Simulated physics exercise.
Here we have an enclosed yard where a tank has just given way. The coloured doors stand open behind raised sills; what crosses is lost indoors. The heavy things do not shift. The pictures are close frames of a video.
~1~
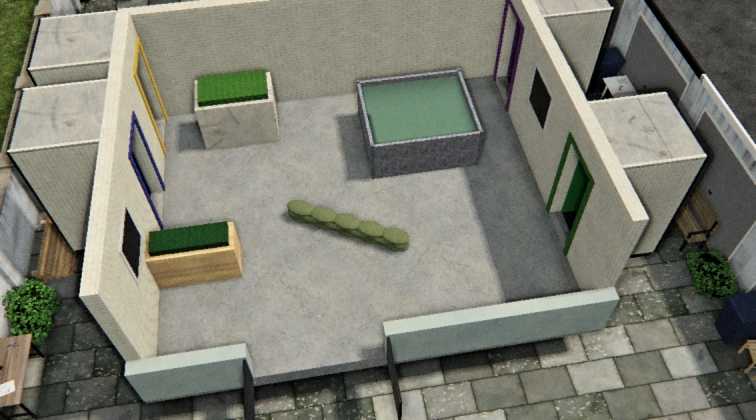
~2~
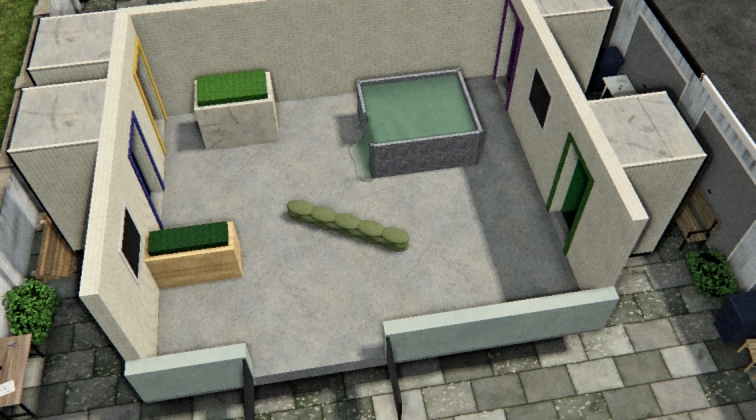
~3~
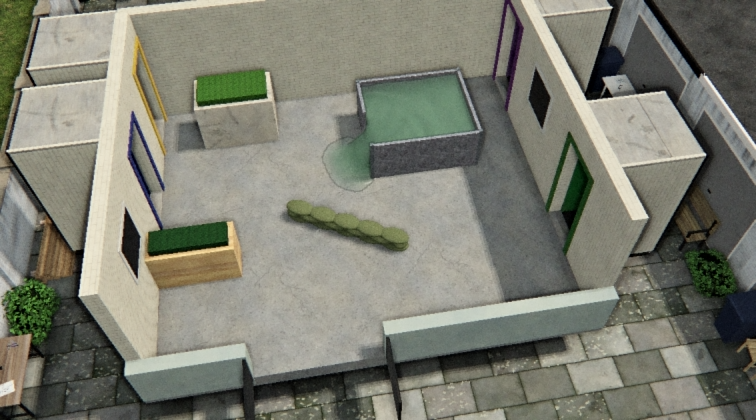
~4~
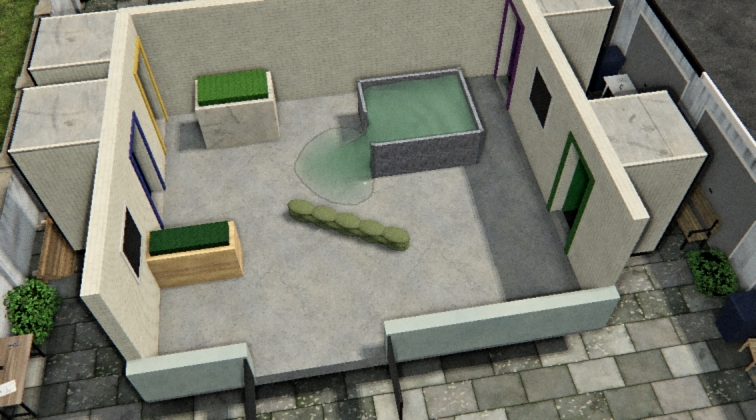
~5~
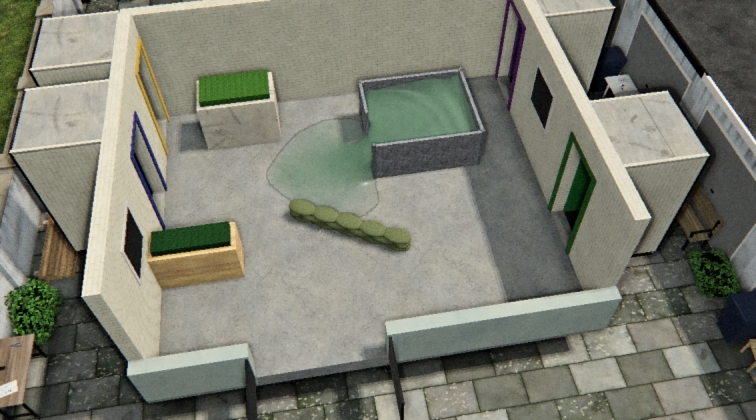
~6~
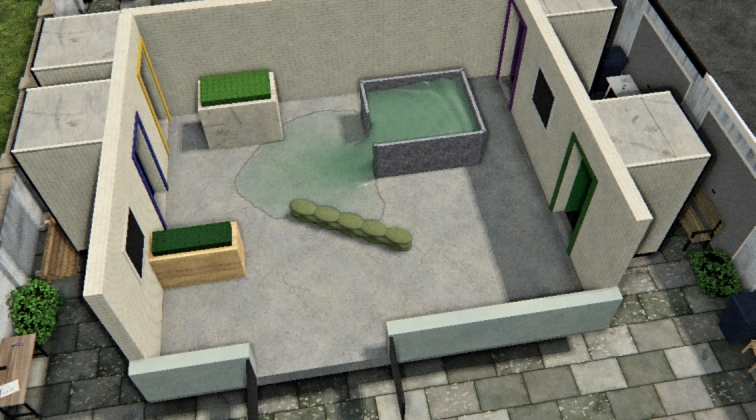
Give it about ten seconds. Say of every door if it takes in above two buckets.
One by one: The green door stays under that; the blue door takes more than that; the yellow door takes more than that; the purple door stays under that.
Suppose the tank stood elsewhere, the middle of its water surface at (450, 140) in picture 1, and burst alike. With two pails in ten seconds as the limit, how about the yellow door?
One by one: Yellow floods.
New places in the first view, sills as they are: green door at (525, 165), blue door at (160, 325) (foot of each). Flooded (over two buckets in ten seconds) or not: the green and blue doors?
My reading: The green one stays under, the blue one holds.
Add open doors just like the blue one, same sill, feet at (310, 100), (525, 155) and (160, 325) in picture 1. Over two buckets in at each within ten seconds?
In that order: Is over, stays under, takes less.
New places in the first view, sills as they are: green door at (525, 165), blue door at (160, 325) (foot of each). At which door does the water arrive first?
It is the yellow door.
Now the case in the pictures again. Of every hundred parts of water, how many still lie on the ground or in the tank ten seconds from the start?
Near 70 in a hundred.
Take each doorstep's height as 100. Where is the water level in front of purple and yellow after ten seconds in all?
In turn 40 and 70 per cent.
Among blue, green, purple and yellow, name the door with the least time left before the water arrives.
That is the blue-painted one.
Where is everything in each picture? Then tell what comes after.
The first picture shows still water in the water tank at (418, 109).
In the second picture, water pours out at (370, 148) and has run to (370, 180).
In the third picture, water pours out at (370, 150) and has run to (327, 155).
In the fourth picture, the front is at (300, 162), out from the gap at (371, 151).
In the fifth picture, water pours out at (372, 151) and has run to (274, 182).
In the sixth picture, water pours out at (374, 151) and has run to (243, 191).
A moment on, water covers 30 % of the floor; the green door not reached, the blue door under two buckets in, the yellow door not reached, the purple door not reached.
Next, water covers 35 % of the floor; the green door not reached, the blue door far over two buckets in, the yellow door wet at the sill, nothing in, the purple door not reached.
Then, water covers 45 % of the floor; the green door not reached, the blue door far over two buckets in, the yellow door under two buckets in, the purple door not reached.
Later, water covers 65 % of the floor; the green door under two buckets in, the blue door far over two buckets in, the yellow door over two buckets in, the purple door wet at the sill, nothing in.
In the end, water covers 80 % of the floor; the green door under two buckets in, the blue door far over two buckets in, the yellow door over two buckets in, the purple door wet at the sill, nothing in.
